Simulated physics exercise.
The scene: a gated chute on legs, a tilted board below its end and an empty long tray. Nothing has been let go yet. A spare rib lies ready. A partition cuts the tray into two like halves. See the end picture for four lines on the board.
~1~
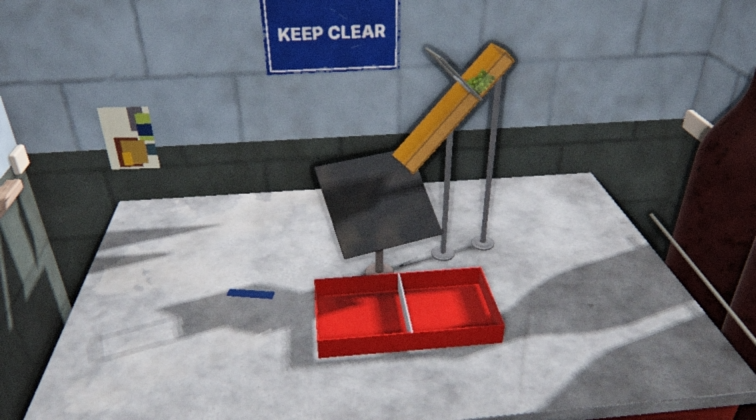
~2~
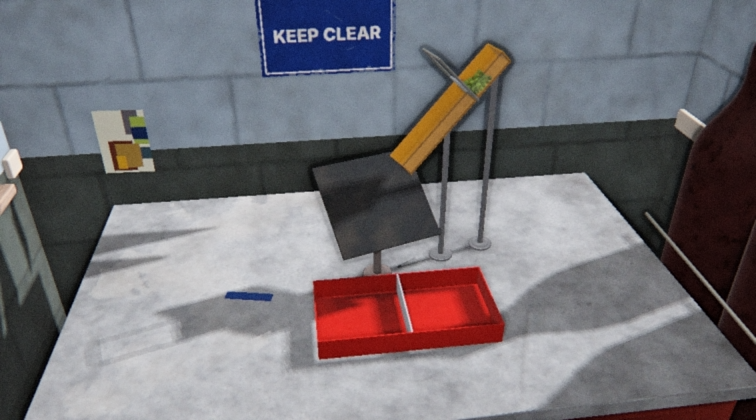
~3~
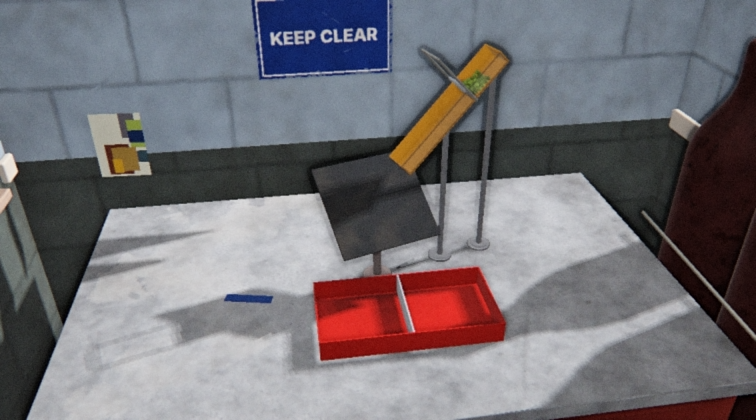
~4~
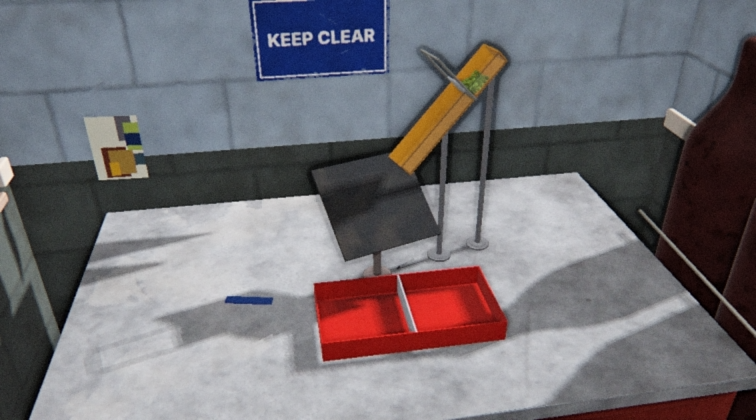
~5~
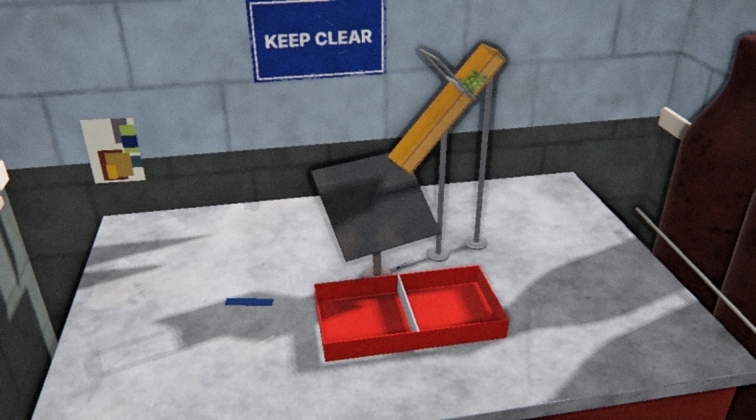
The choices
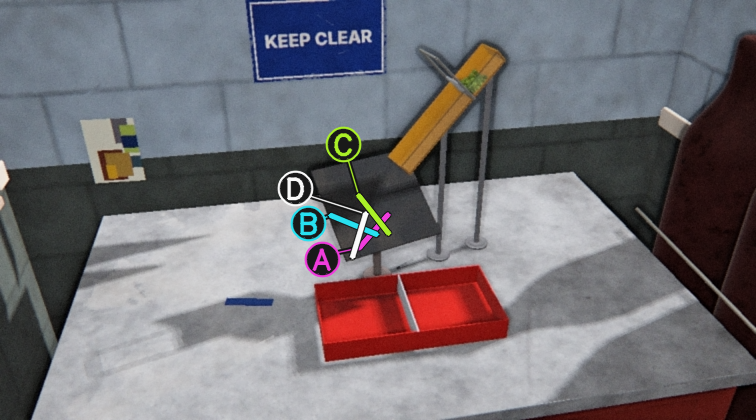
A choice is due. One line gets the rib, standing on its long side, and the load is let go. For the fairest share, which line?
B works best here.
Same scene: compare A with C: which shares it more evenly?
A.
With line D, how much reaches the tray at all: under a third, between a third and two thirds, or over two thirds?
Over two thirds.
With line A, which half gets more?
The left half.
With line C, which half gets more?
Right.
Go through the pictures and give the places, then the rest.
In the first picture, load behind the gate at (477, 83), dried peas; lip of the chute at (407, 168), sloping fairly steeply.
In the second picture, middle of the board at (377, 201), tilted fairly steeply; middle of its low edge at (394, 246); of its high edge at (361, 158).
In the third picture, front corners of the tray at (320, 343) and (505, 323); front end of its middle wall at (414, 333); gate still shut at (457, 83).
In the fourth picture, middle of the load at (471, 83); lip at (404, 170).
In the fifth picture, middle of the load at (470, 82); lip at (403, 169).
On the marked copy, line A from (387, 214) to (359, 247); line B from (330, 215) to (376, 234); line C from (358, 195) to (388, 233); line D from (365, 213) to (352, 256).
If A is chosen, of what is caught, most in the left half, about a quarter in the right.
If B is chosen, of what is caught, about a third in the left half, about two thirds in the right.
If C is chosen, of what is caught, a stray few in the left half, nearly all in the right.
If D is chosen, of what is caught, most in the left half, a small part in the right.
